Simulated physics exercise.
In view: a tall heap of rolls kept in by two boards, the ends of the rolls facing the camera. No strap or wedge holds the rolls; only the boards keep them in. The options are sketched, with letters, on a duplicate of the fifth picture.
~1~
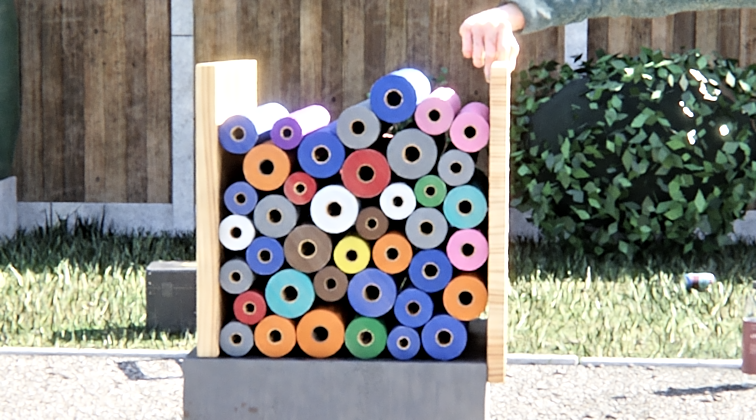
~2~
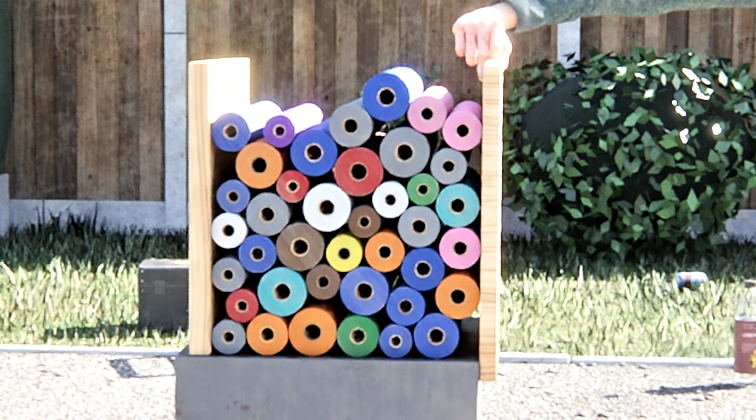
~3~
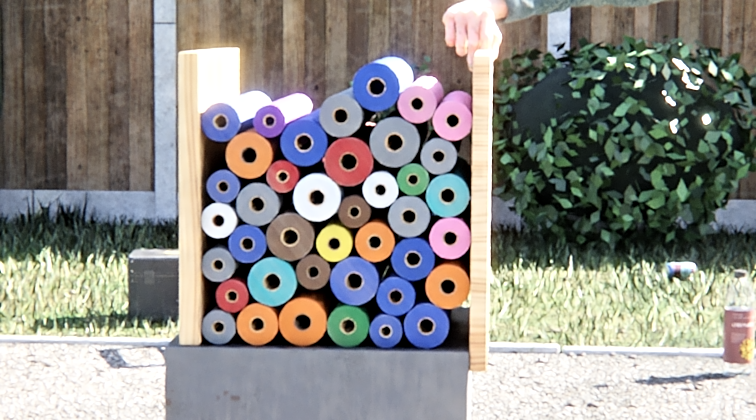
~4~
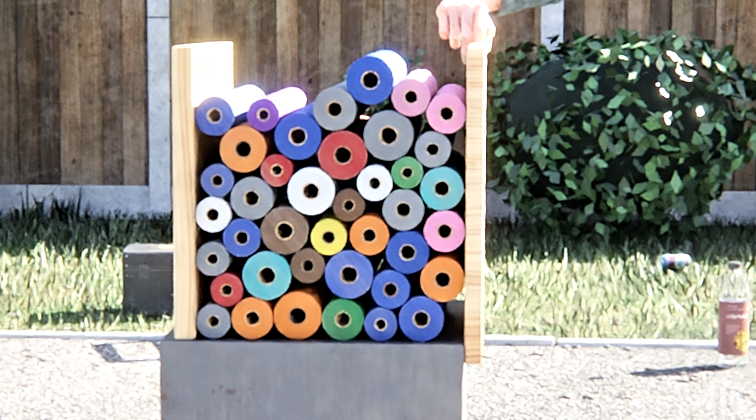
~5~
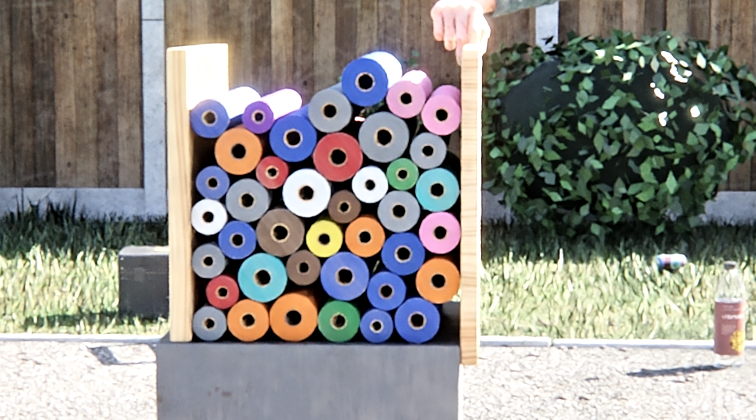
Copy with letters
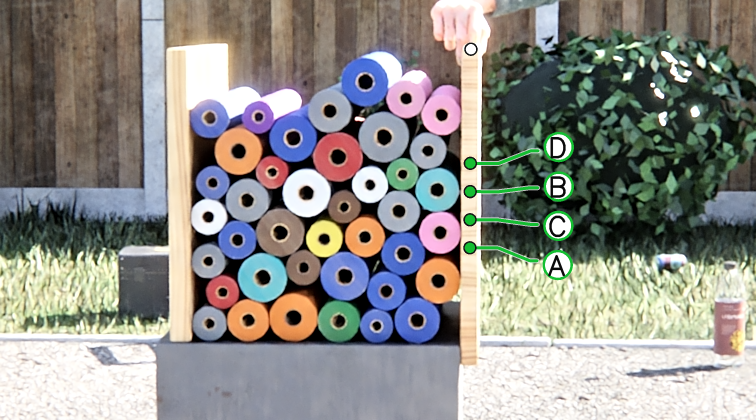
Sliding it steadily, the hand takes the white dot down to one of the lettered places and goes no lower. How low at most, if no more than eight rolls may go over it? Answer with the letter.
The answer is mark A.
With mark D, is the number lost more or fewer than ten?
At D, fewer than ten.
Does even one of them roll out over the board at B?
At B: Yes.
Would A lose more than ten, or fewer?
Fewer than ten.
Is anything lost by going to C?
Yes, at C.
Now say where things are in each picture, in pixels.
In the first frame, a blue roll (444, 337); a turquoise roll (290, 293); a brown roll (308, 249).
In the second frame, a brown roll (300, 247); a brown roll (365, 222).
In the third frame, a white roll (381, 190); a grey roll (439, 156).
In the fourth frame, a pink roll (411, 97); side board (476, 190).
In the fifth frame, a blue roll (417, 320); a turquoise roll (263, 277).
On the marked copy, A at (470, 248); B at (470, 191); C at (470, 219); D at (470, 163); the white dot at (471, 49).
Following A. Soon after the start, top of the board (462, 133).
Later, top of the board (462, 228).
In the end, top of the board (461, 247), seven out over the board.
As for the rest, B one out over the board; C seven out over the board; D one out over the board.
